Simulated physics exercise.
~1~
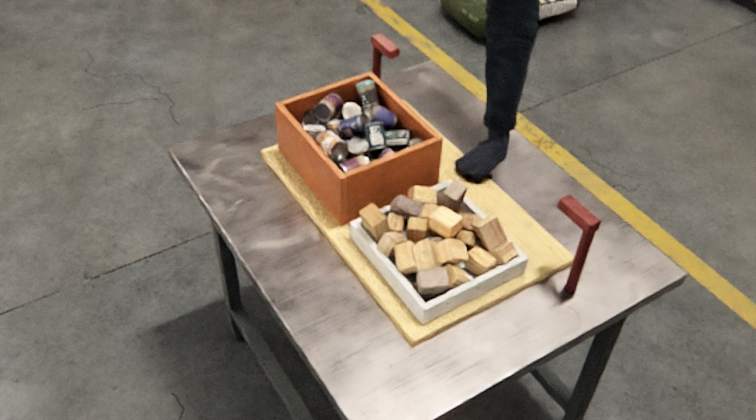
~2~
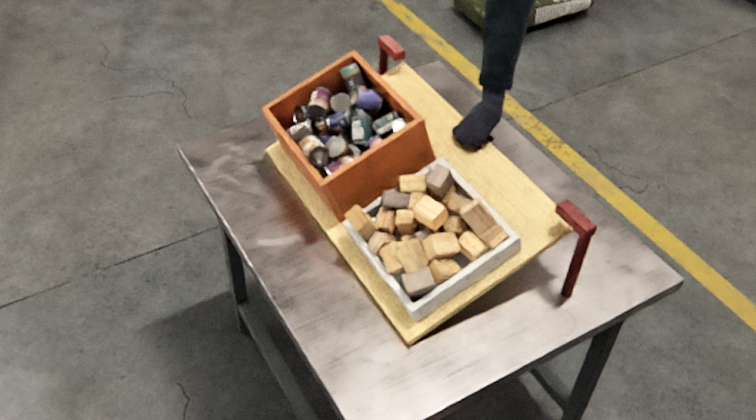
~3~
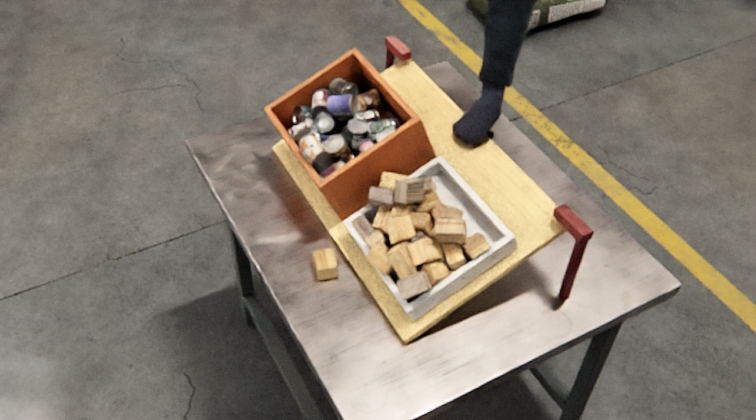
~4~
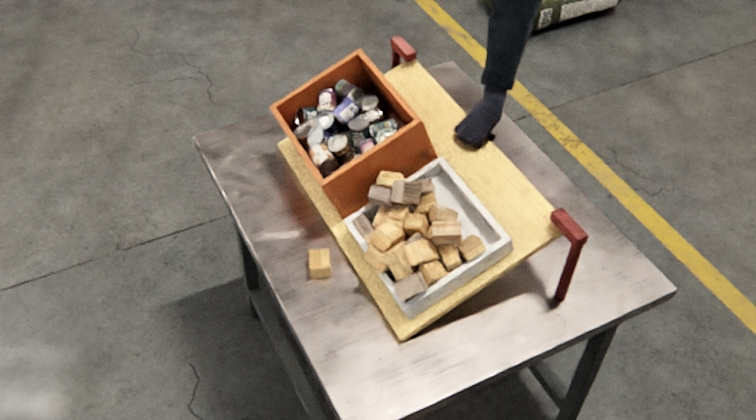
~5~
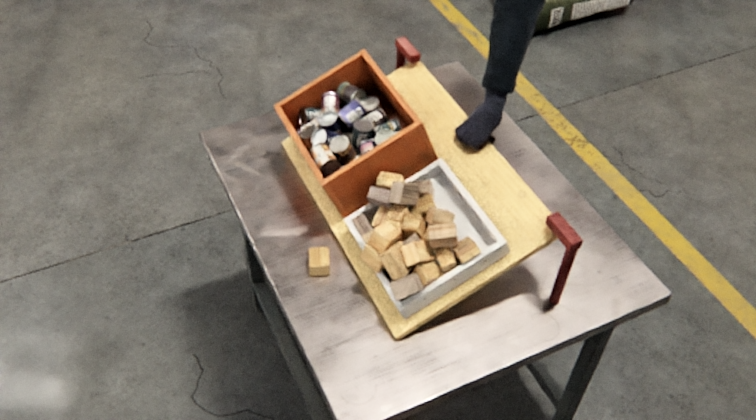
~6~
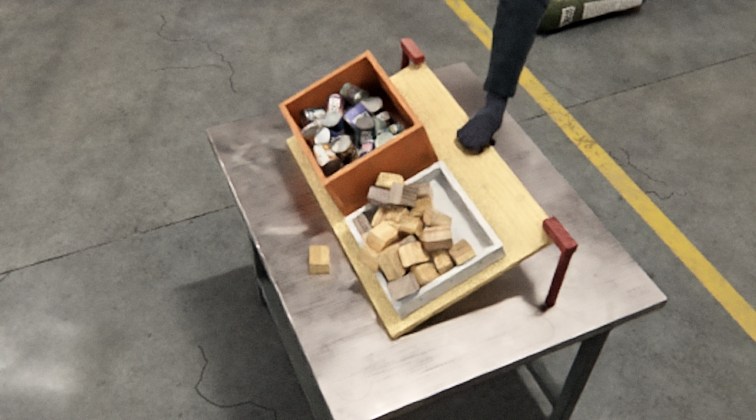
A dark-sleeved arm in a dark glove rests its hand on a pale wooden board lying on a metal table, seen from above in a grey-floored workshop with a yellow line. On the board sit an orange basket of small tins, at the upper left, and a white basket of timber offcuts, nearer the viewer, with red stops beside the board. The board tilts up sharply on its right side, carrying both baskets. The offcuts slide toward the lower left, and one drops onto the table. The board stays tilted, the tins and remaining offcuts still in their baskets.
